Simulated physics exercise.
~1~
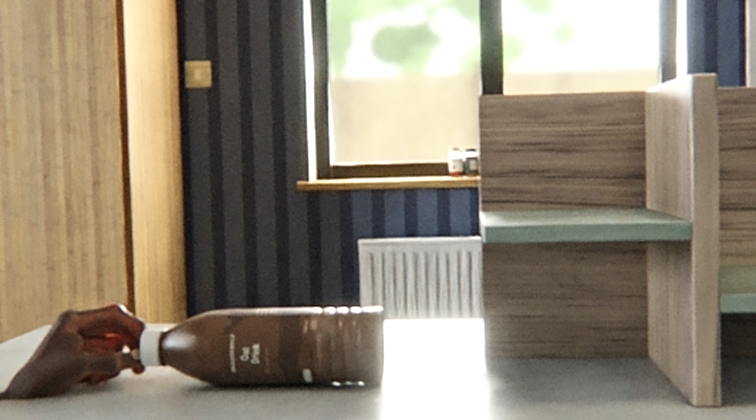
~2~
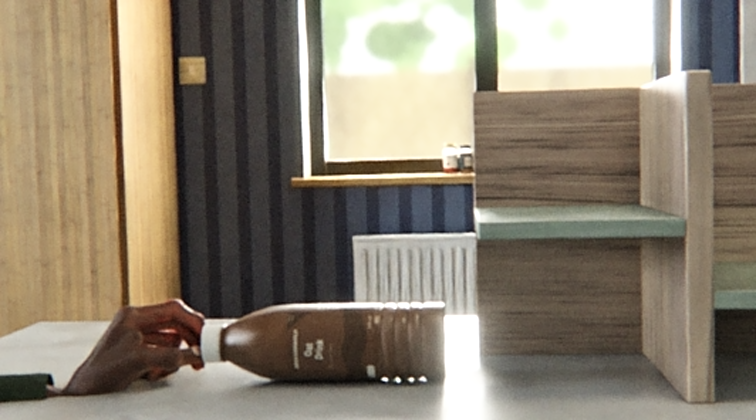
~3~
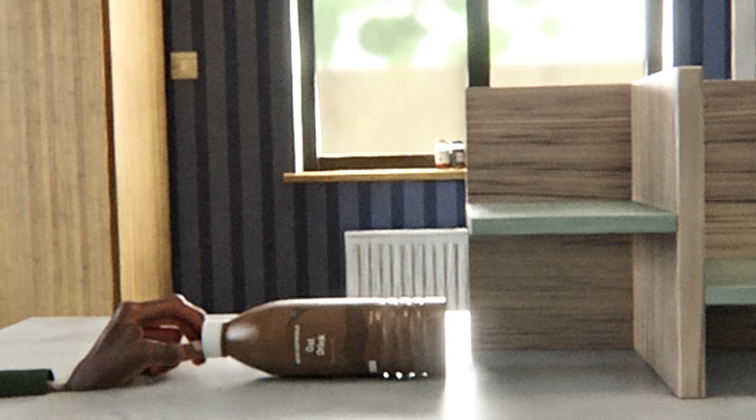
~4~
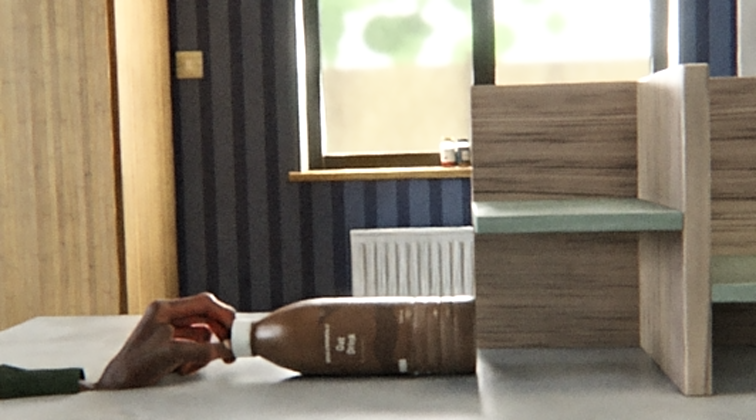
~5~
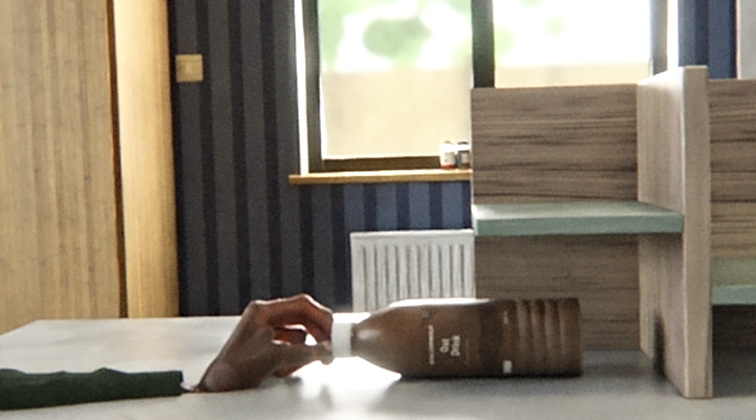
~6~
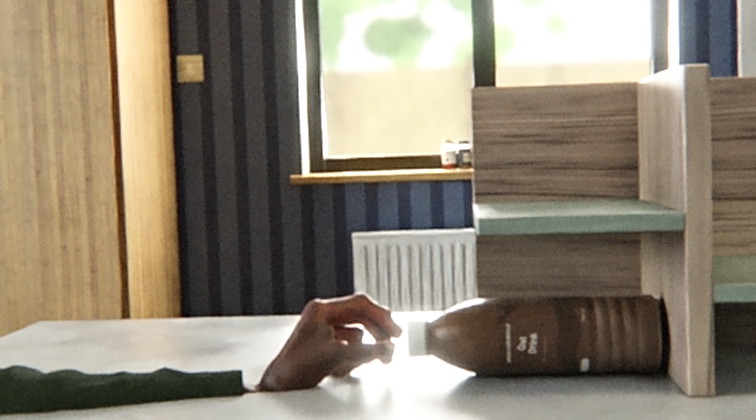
A brown bottle lying on its side was pushed to the right across a table by a hand gripping its white cap, and it slid in beneath the low green shelf of a wooden unit, fitting under with room above it.
